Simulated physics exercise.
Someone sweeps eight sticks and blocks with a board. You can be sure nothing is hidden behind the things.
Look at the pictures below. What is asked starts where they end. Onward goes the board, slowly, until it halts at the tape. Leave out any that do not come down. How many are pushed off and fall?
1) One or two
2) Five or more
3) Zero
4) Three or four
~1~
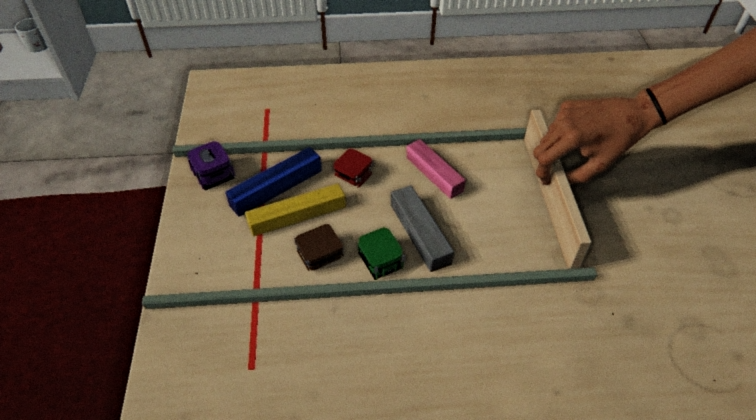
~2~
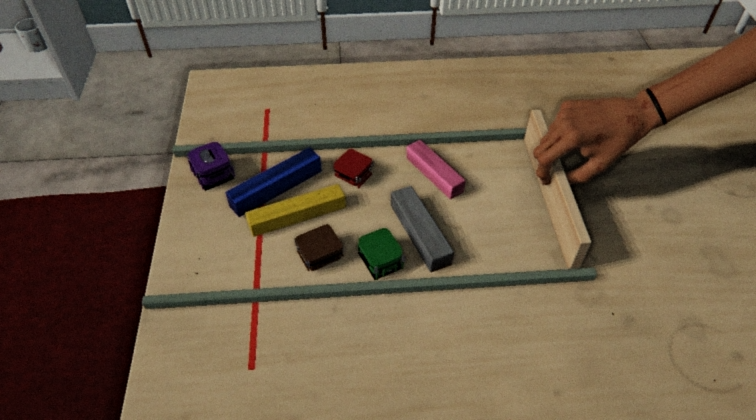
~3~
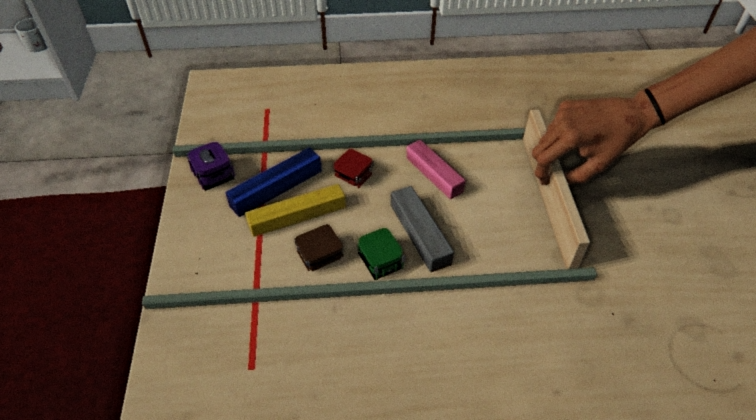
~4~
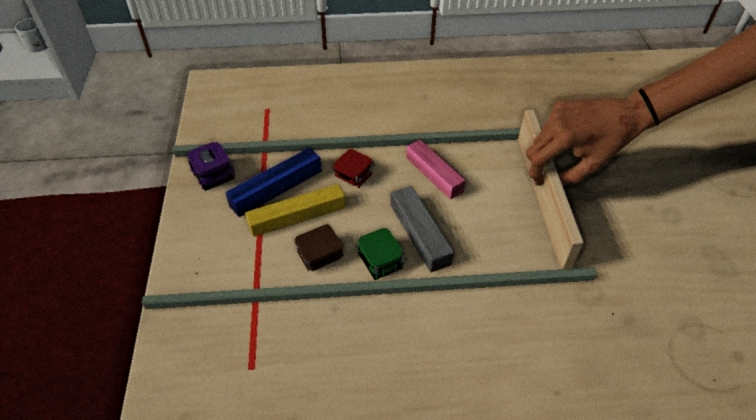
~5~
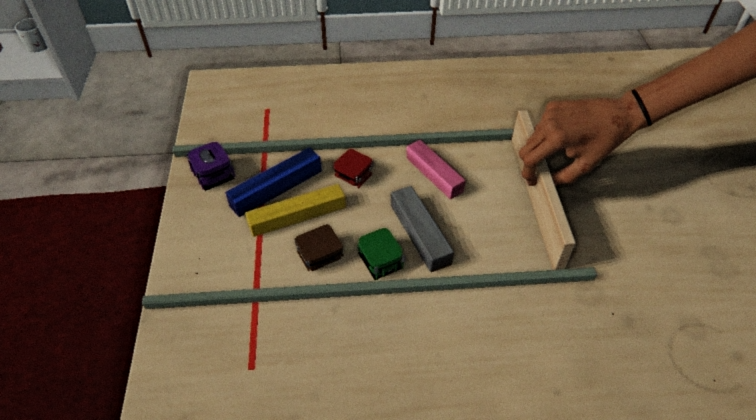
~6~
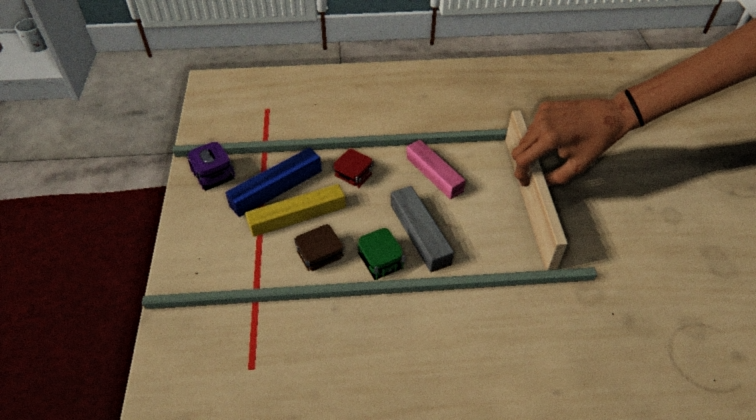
3.
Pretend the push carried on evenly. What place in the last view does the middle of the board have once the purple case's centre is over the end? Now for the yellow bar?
Around (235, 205), then around (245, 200).
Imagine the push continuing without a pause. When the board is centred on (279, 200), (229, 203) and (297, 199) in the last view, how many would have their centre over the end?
Taking the three positions in turn, the counts come to 0, 3 and 0.
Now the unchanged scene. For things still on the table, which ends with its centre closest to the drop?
Yellow bar.
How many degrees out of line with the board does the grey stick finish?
Some 10 degrees.
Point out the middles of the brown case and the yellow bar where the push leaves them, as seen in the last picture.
The brown case comes to rest at (173, 270), and the yellow bar comes to rest at (168, 232).
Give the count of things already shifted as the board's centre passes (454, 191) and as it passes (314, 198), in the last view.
In order, the tallies are 1 and 7.
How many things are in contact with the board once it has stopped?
It's 2.
Soon after, none off yet; purple case at rest near (211, 166); blue stick at rest near (275, 181); yellow bar at rest near (297, 210).
At rest, the number that fall off is zero.
